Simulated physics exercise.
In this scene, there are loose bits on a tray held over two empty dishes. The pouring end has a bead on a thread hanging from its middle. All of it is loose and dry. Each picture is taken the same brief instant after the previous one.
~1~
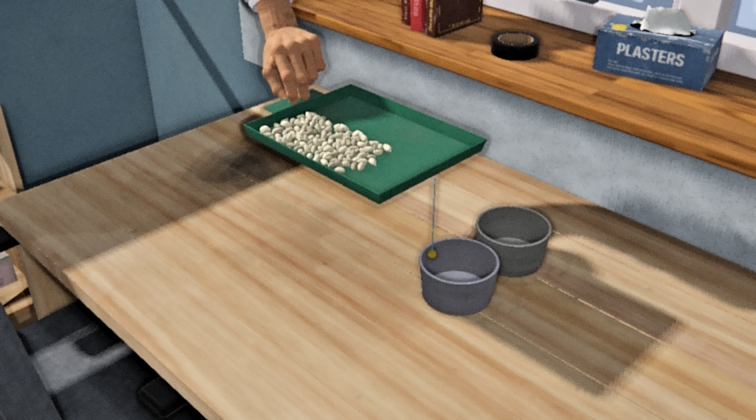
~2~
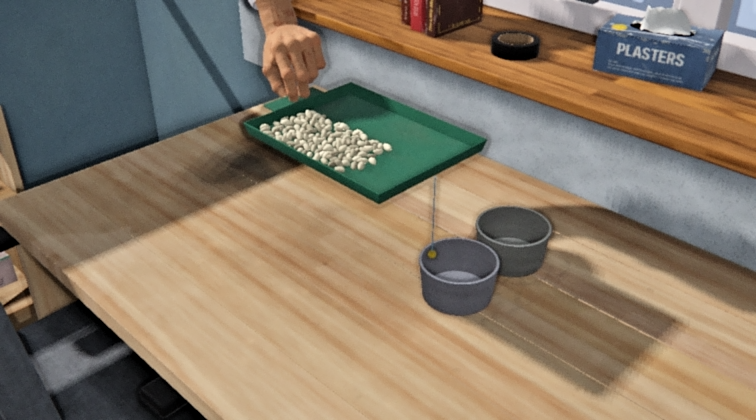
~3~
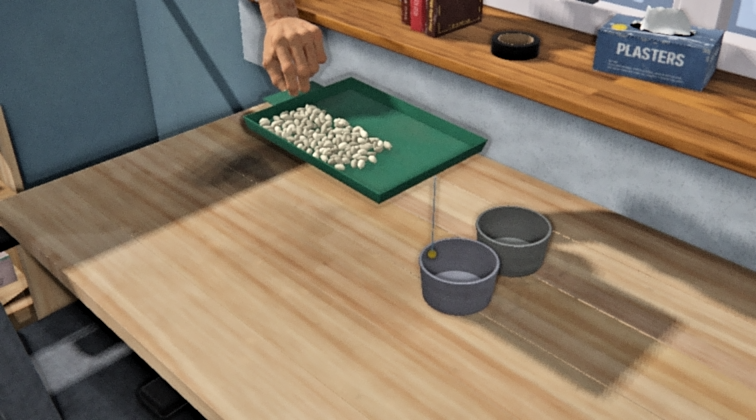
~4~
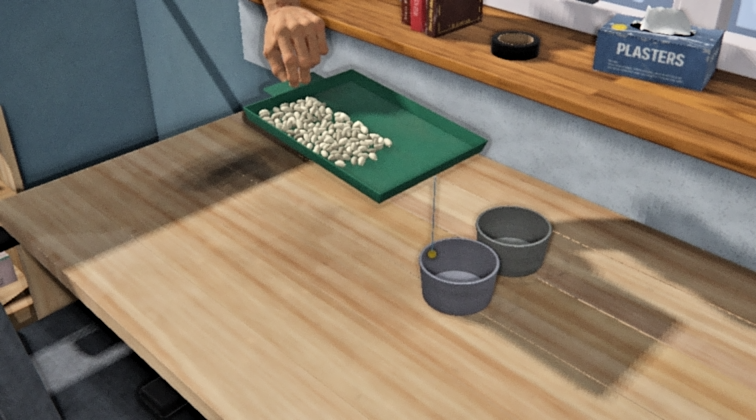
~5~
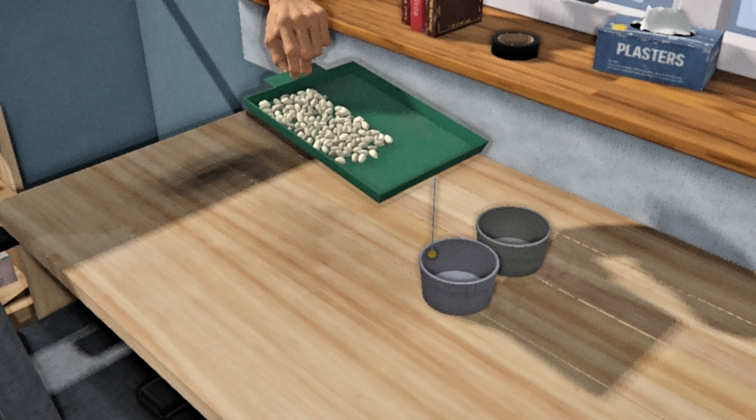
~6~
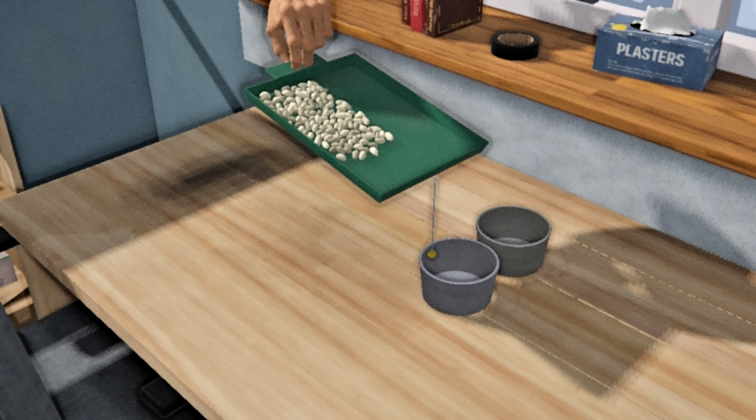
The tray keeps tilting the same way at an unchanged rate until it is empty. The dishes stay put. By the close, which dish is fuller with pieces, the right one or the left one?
The left one.
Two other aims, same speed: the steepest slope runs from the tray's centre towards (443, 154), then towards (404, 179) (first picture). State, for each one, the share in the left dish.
Shares: About 40 in a hundred, then about 0 in a hundred.
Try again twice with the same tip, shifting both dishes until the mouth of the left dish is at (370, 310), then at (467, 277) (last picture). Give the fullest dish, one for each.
Try 1: The dish at right. Try 2: The dish at left.
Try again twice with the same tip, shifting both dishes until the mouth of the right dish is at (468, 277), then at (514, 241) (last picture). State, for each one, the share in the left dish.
It would be near 20 per cent first and near 60 per cent second.
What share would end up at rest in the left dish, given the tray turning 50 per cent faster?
About 30 %.
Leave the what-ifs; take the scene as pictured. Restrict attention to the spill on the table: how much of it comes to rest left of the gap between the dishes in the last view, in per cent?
Estimate: About 60 in every hundred.
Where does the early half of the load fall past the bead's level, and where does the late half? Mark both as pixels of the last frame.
Half one: (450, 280), half two: (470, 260).
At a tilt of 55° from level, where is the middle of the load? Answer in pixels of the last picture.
(421, 164).
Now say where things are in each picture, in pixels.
The first frame shows corners of the pouring end (379, 191) and (482, 139), level; middle of the load (322, 142), white beans; left dish (488, 290); right dish (542, 253); bead on its thread (432, 254).
The second frame shows corners of the pouring end (379, 191) and (482, 139), level; middle of the load (321, 140).
The third frame shows corners of the pouring end (380, 191) and (482, 140), tipped barely, level across its low end; middle of the load (321, 137).
The fourth frame shows corners of the pouring end (380, 191) and (483, 140), tipped a little, level across its low end; middle of the load (322, 131).
The fifth frame shows corners of the pouring end (381, 191) and (483, 141), tipped a little, level across its low end; middle of the load (322, 125).
The sixth frame shows corners of the pouring end (381, 191) and (484, 141), tipped a little, level across its low end; middle of the load (323, 119); left dish (488, 290); right dish (542, 253).
Just after the last frame, tray tipped steeply; almost all on the tray; just a few in the left dish; about a tenth in the air.
A moment on, tray tipped right over; the larger part on the tray; about a tenth in the left dish; about a tenth outside both; just a few in the air.
Further on, tray tipped past a quarter turn; roughly a third in the left dish; roughly two thirds outside both.
When it is over, tray tipped past a quarter turn; roughly a third in the left dish; not one in the right dish; roughly two thirds outside both.
